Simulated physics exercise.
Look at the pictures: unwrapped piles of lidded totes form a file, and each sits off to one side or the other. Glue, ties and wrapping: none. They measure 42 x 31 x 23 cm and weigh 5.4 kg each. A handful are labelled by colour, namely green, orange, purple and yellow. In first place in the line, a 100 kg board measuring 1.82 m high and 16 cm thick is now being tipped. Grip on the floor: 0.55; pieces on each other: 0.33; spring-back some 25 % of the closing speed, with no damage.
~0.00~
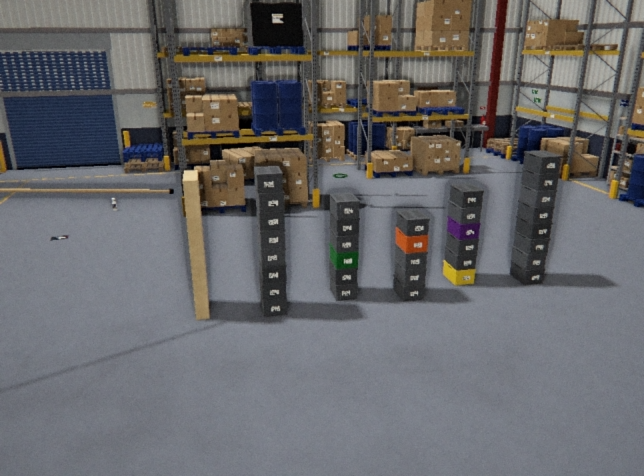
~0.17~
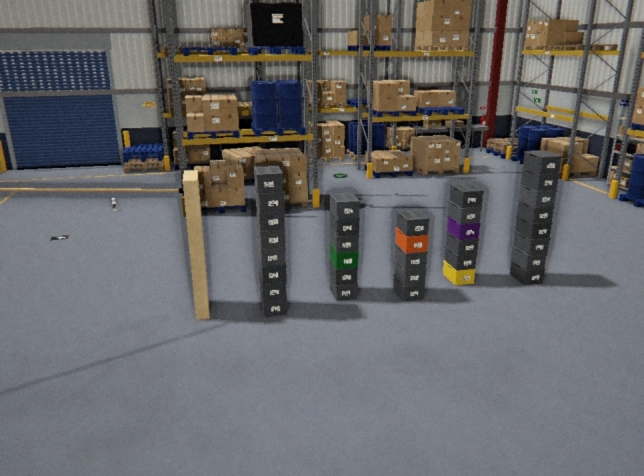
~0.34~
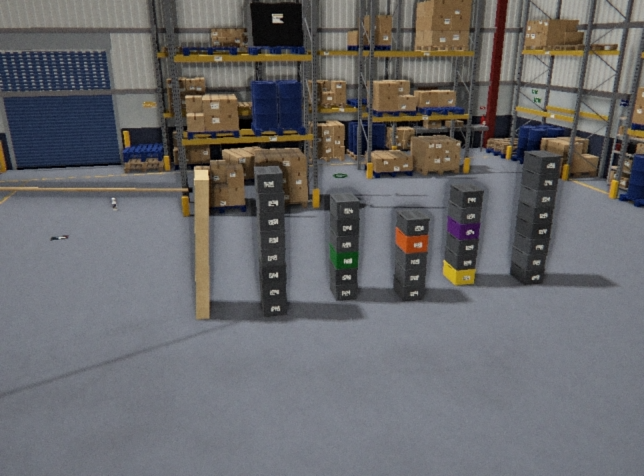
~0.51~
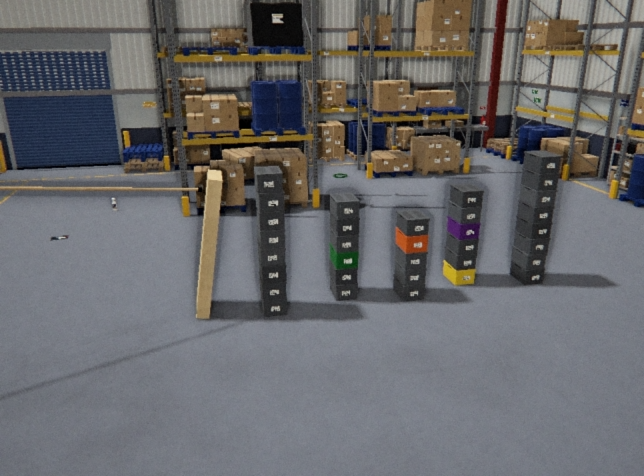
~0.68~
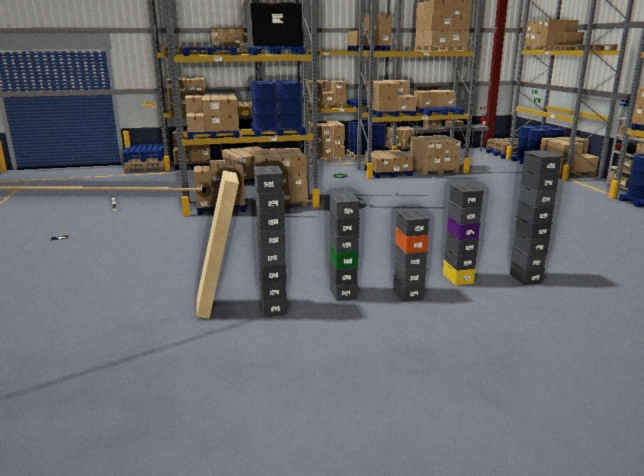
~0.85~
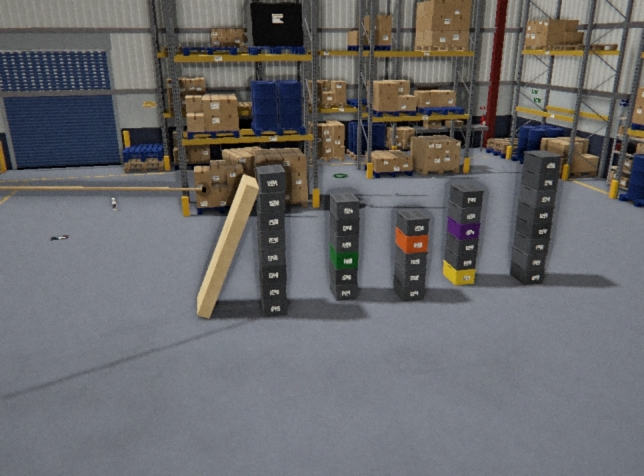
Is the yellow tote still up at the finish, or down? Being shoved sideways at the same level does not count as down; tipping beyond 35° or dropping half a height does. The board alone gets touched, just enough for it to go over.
Still up.
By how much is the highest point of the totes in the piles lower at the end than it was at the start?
By about 0 cm, start to end.
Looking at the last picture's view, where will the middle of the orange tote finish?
Near (499, 278).
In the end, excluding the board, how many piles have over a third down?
Tally: 3.
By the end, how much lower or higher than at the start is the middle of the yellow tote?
About 0 cm lower.
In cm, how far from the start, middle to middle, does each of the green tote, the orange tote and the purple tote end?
So green shifts 90 cm, orange shifts 150 cm and purple shifts 0 cm.
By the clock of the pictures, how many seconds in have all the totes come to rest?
Settling time: Near 3.5 s.
By 1.24 s, board 43° from upright; 2 of the 33 totes down; yellow tote unmoved.
By 1.58 s, board 73° from upright; 6 of the 33 totes down; yellow tote unmoved; green tote tilted 8°.
By 2.04 s, board 86° from upright; 12 of the 33 totes down; yellow tote unmoved; green tote tilted 63°, 32 cm lower.
By 2.68 s, board 89° from upright; 15 of the 33 totes down; yellow tote unmoved; green tote on its side.
When it is over (3.8 s), board 90° from upright; 15 of the 33 totes down; yellow tote unmoved; orange tote upside down; green tote on its side. In pixels of the last frame, middles, yellow tote near (459, 272), orange tote near (499, 278).
